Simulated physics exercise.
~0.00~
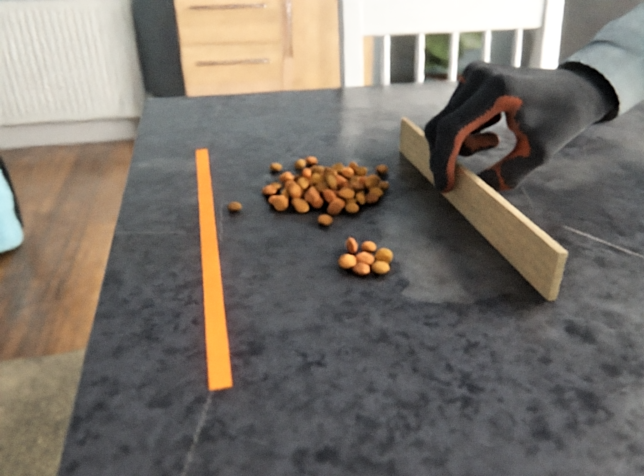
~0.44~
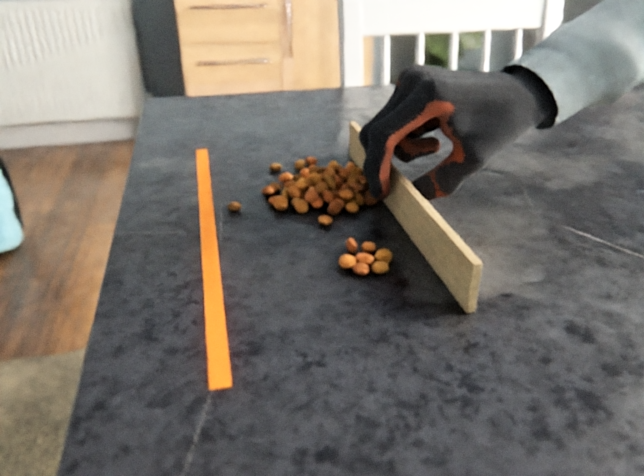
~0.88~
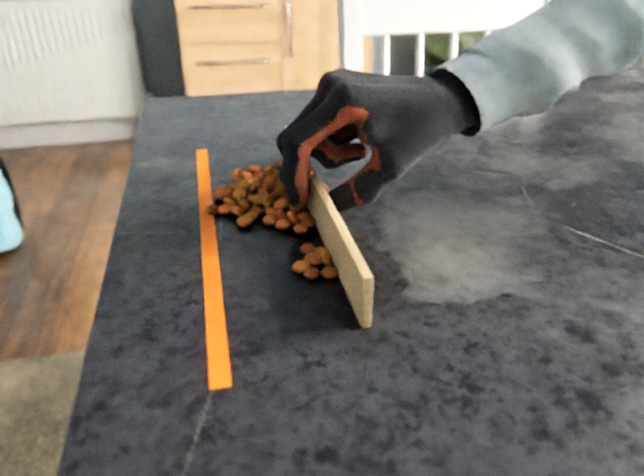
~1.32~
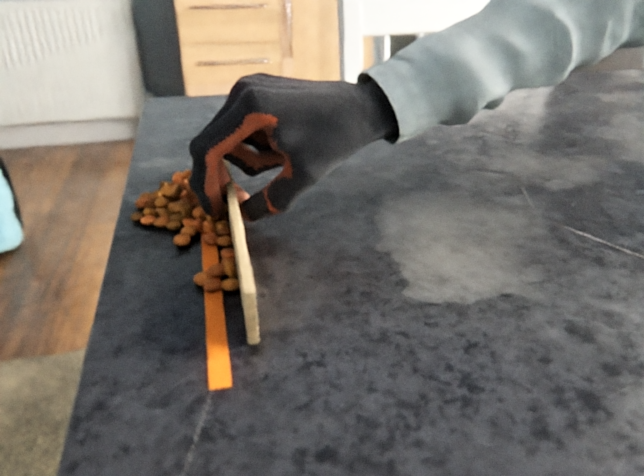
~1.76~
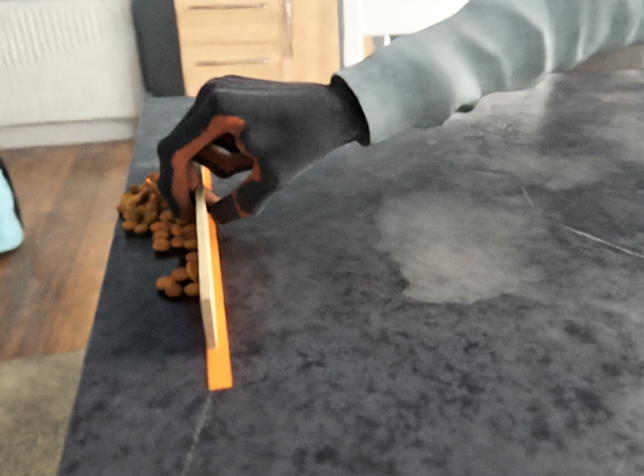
Gloved hand sweeping two clusters of small brown pieces leftward with an upright strip, stopping at orange tape near the table's edge.
